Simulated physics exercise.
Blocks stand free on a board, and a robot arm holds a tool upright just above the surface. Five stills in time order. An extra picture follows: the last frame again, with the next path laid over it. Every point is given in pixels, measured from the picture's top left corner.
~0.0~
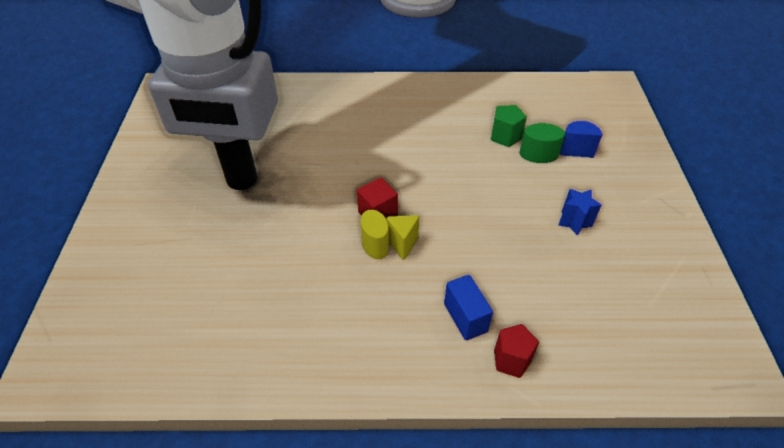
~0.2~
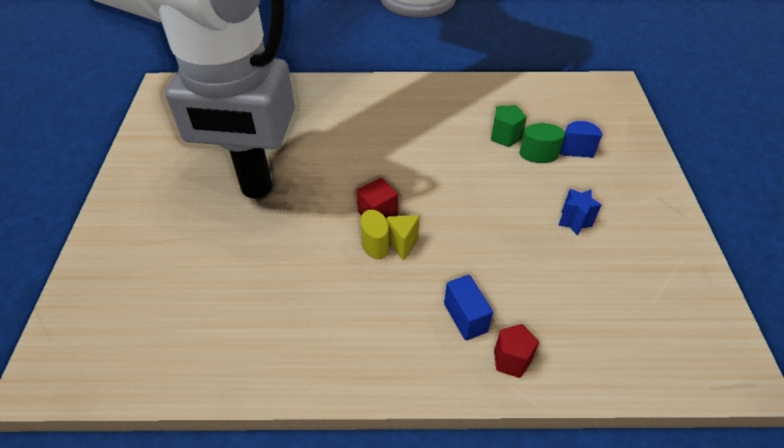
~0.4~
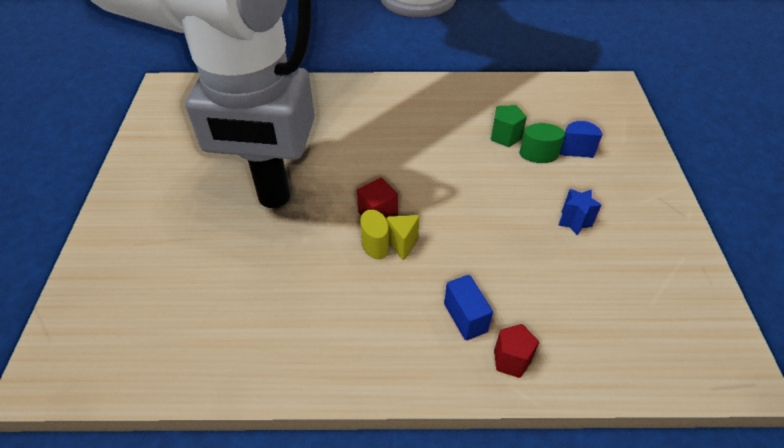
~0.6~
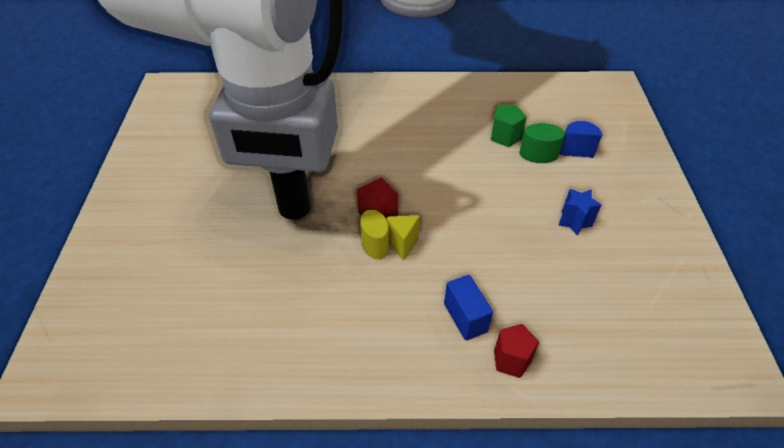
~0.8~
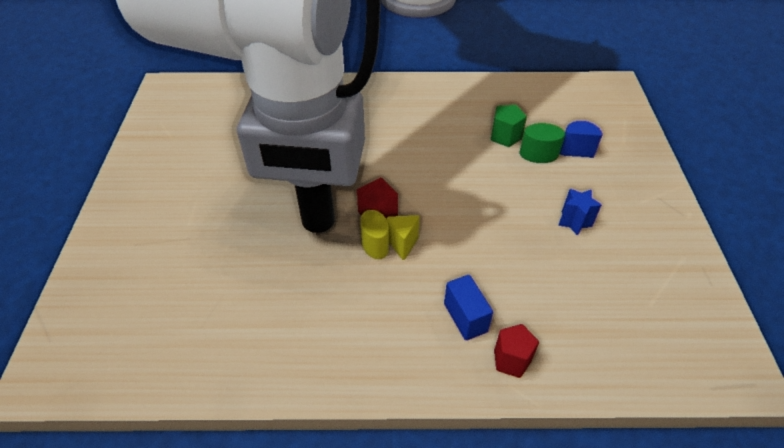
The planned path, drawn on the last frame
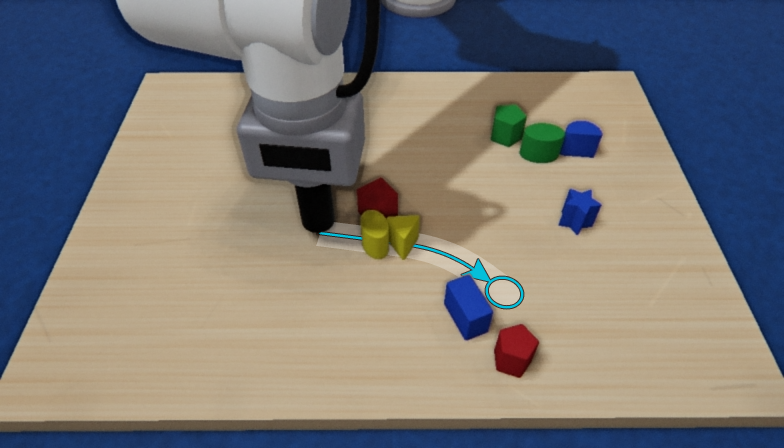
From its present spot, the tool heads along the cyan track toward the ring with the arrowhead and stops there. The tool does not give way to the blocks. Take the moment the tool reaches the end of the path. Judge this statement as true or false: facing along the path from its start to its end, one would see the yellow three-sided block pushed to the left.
Verdict: True.
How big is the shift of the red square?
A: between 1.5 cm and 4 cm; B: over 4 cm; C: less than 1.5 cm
My pick is C.
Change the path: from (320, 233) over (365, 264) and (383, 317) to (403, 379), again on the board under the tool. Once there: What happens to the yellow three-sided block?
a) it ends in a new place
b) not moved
Answer: A.
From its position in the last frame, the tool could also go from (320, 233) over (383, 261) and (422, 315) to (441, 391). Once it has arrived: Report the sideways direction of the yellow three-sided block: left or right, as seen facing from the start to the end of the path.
Facing from start to end, it shifts left.
The drawn path runs from (320, 233) via (384, 241) and (448, 256), ending at (504, 292).
What follows on the original path. One third of the way, tool (384, 229); yellow oval (409, 234), turned 40° clockwise; red square (381, 191), turned 20° anticlockwise; yellow three-sided block (433, 226), turned 15° clockwise.
Two thirds of the way, tool (450, 243); yellow oval (456, 260); red square (381, 191), turned 20° anticlockwise; yellow three-sided block (487, 234), turned 20° anticlockwise.
At the end, tool (508, 280); yellow oval (495, 294), turned 170° clockwise; red square (381, 191), turned 20° anticlockwise; yellow three-sided block (514, 239), turned 110° anticlockwise; blue oblong (477, 325), turned 55° clockwise; red five-sided block not moved.
